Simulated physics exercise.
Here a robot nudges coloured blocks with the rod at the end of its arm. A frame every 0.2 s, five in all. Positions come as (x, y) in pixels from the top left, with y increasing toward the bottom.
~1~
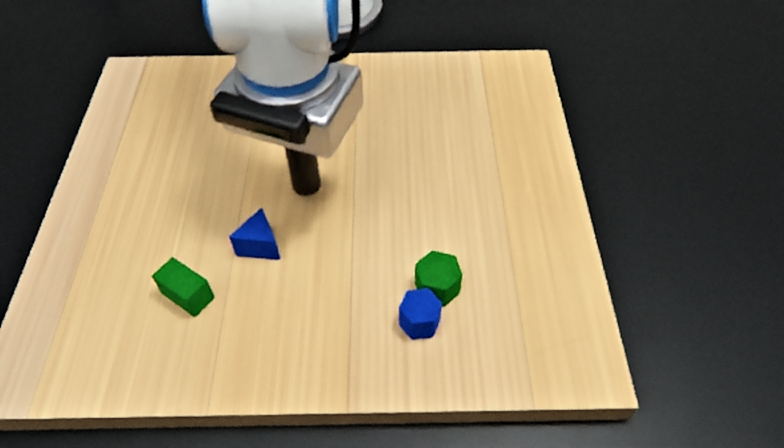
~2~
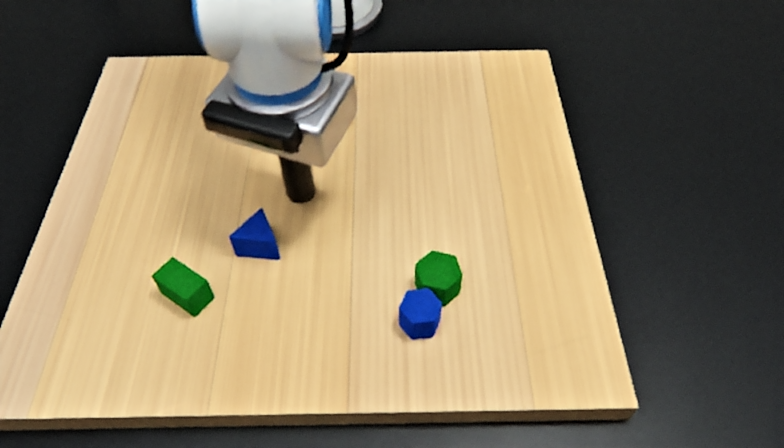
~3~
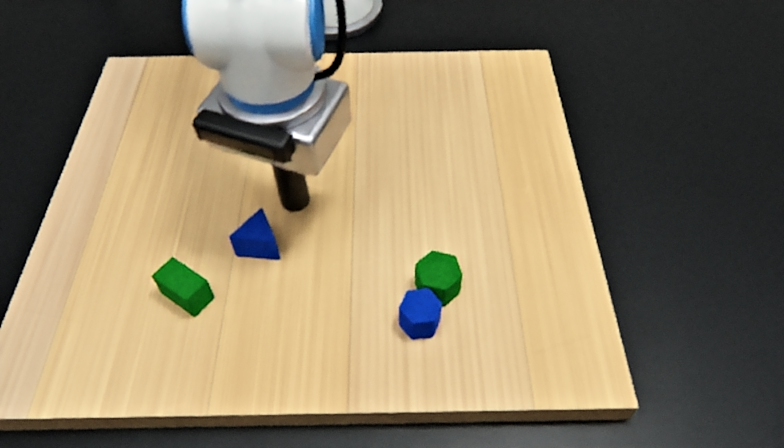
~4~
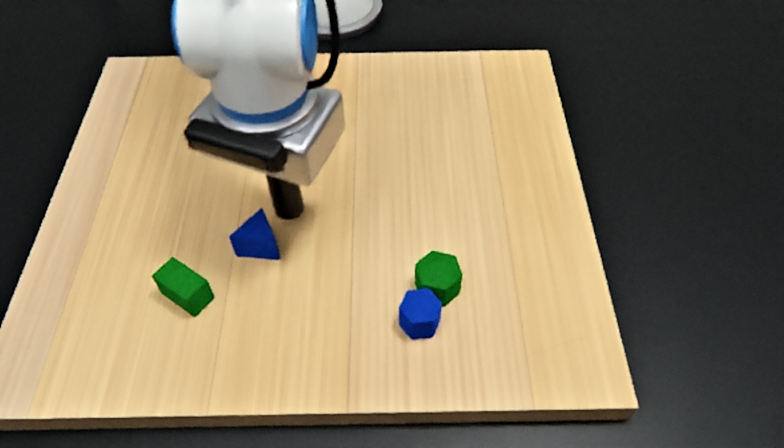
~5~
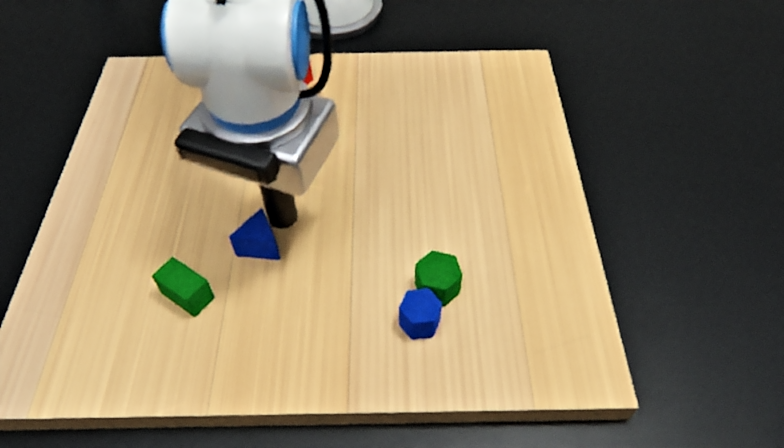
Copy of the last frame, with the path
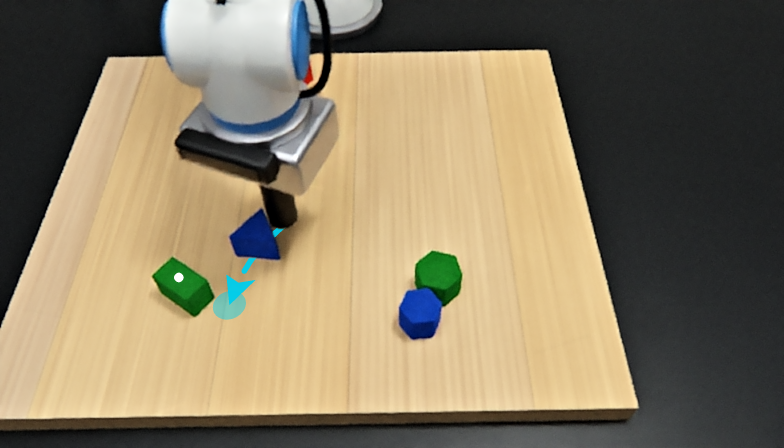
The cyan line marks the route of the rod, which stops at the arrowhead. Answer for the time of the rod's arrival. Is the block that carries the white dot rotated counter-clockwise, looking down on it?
Short answer: No.
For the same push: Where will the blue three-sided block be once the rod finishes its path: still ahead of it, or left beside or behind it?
When the path is over, you would find the blue three-sided block still in front of the rod.
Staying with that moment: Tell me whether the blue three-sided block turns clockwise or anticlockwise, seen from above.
My answer: Anticlockwise.
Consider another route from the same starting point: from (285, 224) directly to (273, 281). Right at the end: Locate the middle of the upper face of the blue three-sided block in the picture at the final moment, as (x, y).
When the path ends, it will be at (240, 243).
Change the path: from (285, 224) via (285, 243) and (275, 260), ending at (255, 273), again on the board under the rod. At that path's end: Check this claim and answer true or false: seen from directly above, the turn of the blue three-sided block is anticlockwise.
The statement is false.
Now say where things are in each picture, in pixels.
In the first picture, tip of the rod (307, 185), middles of tops, green oblong (179, 277), blue three-sided block (255, 228).
In the second picture, rod (301, 193), nothing pushed.
In the third picture, rod (295, 201), nothing pushed.
In the fourth picture, rod (289, 209), nothing pushed.
In the fifth picture, rod (283, 217), green oblong (179, 277), blue three-sided block (255, 228).
The line goes from (285, 224) via (251, 260), ending at (229, 305); the dot is on the green oblong.
What follows on the original path. One third of the way, rod (259, 240); blue three-sided block (236, 250), turned 25° anticlockwise.
Two thirds of the way, rod (239, 269); green oblong (173, 283), turned 30° clockwise; blue three-sided block (215, 281), turned 30° anticlockwise.
At the end, rod (227, 299); green oblong (171, 284), turned 40° clockwise; blue three-sided block (201, 313), turned 30° anticlockwise.
